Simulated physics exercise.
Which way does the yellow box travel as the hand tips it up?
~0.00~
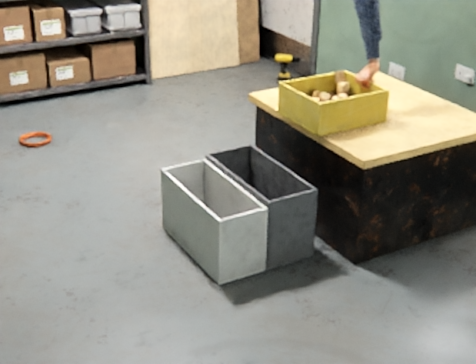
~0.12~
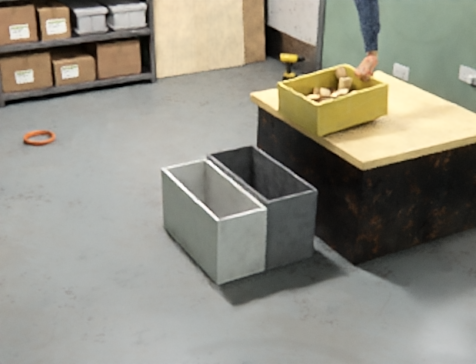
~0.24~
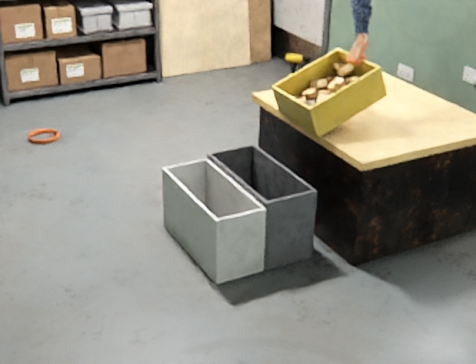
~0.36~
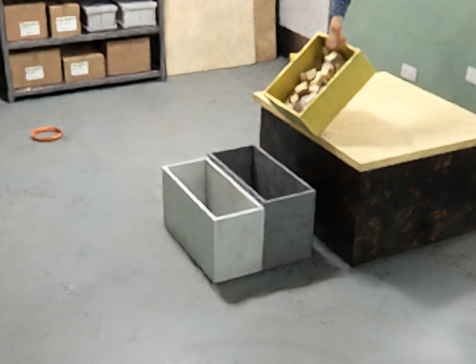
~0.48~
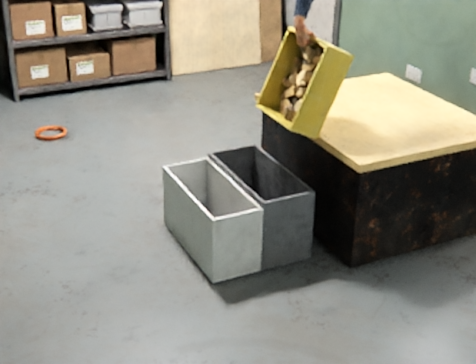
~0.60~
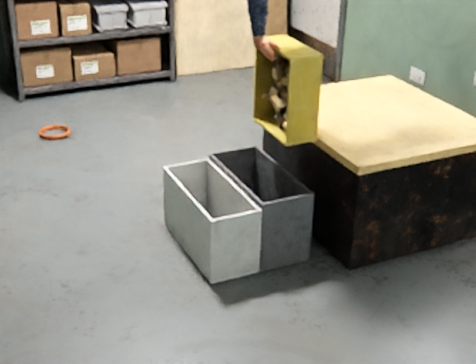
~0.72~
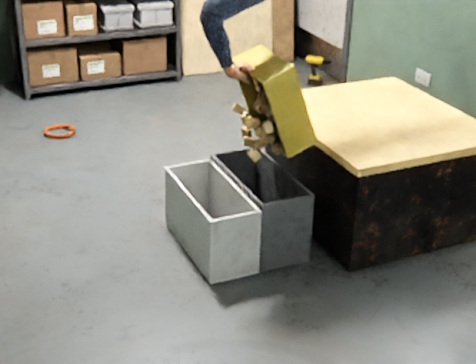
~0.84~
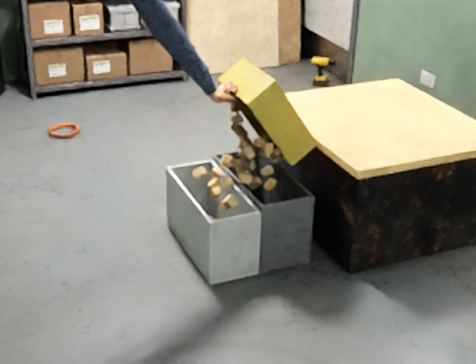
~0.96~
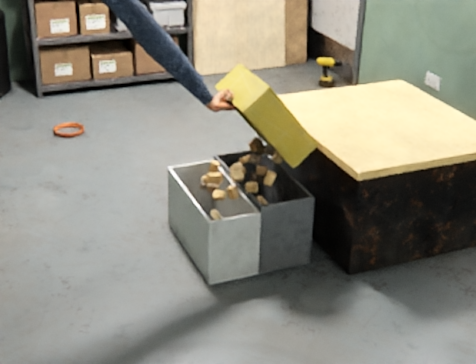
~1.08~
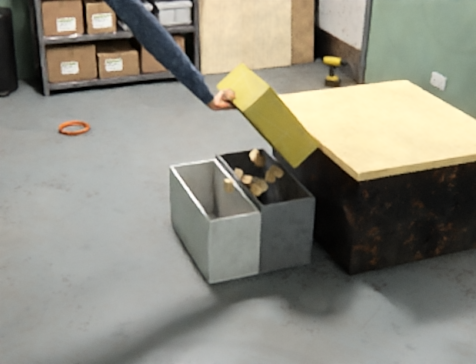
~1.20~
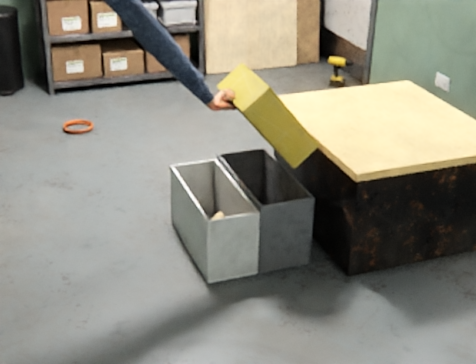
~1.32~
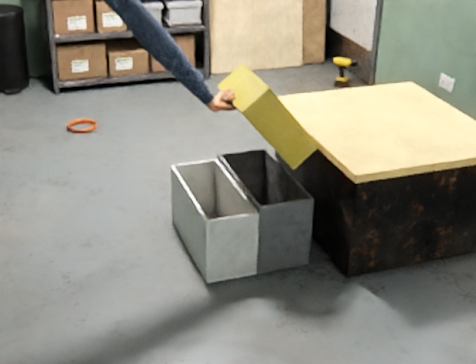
The yellow box moves to the left, off the bench top and toward the containers on the floor.
The footage shows a hand tipping a yellow box of wooden blocks off the edge of a bench, spilling them into a dark grey tote and a pale trough beyond it, until the hand holds the box still, tilted steeply over the tote.
